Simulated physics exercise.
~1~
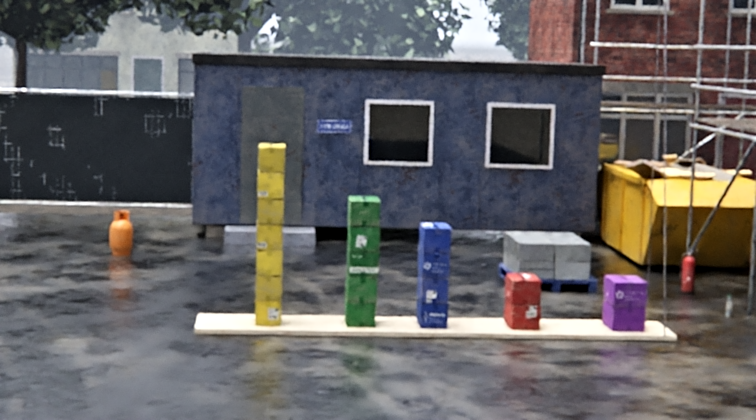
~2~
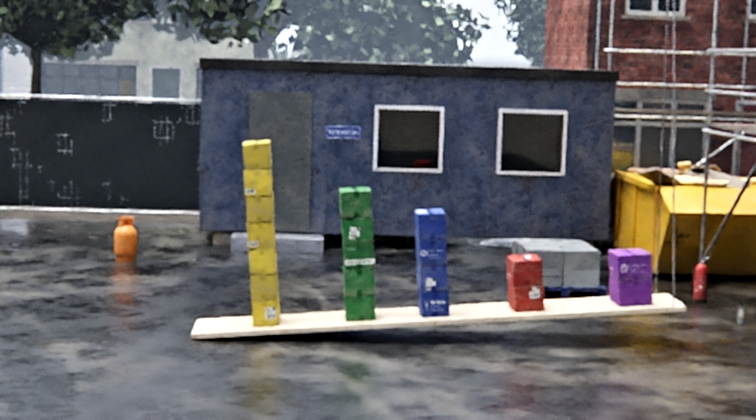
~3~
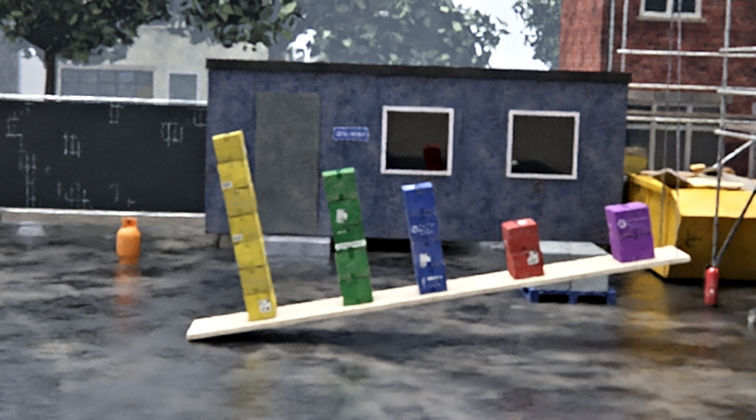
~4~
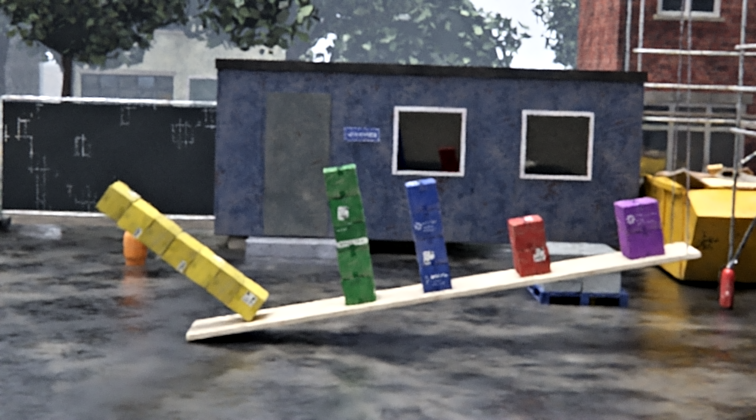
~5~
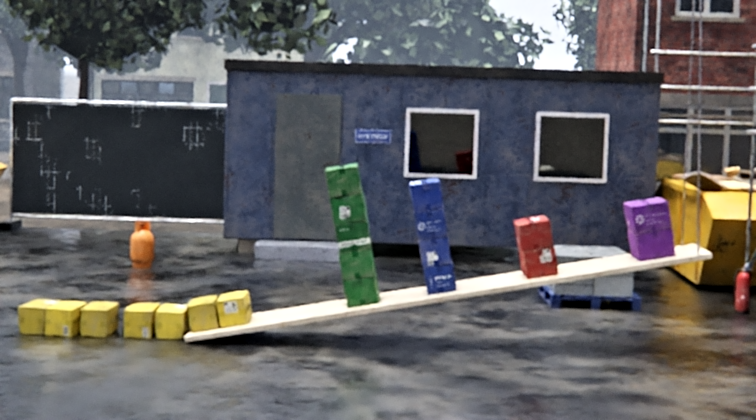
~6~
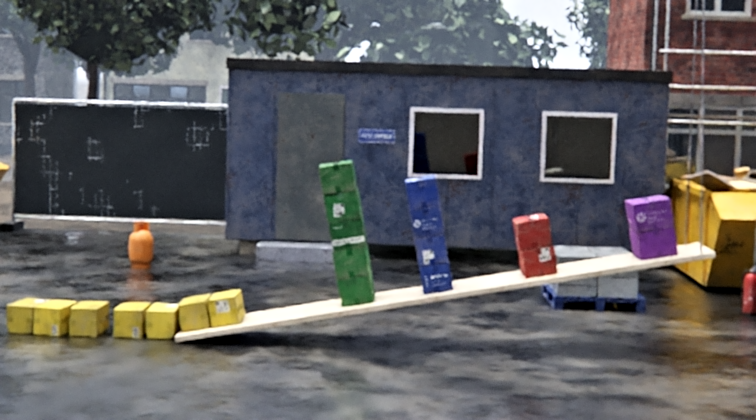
The clip shows five coloured stacks of cartons on a long flat board, which slowly tilts as its right end rises. The tall yellow stack leans left, topples and ends strewn in a row along the ground, while the green, blue, red and purple ones stay standing, tilted.
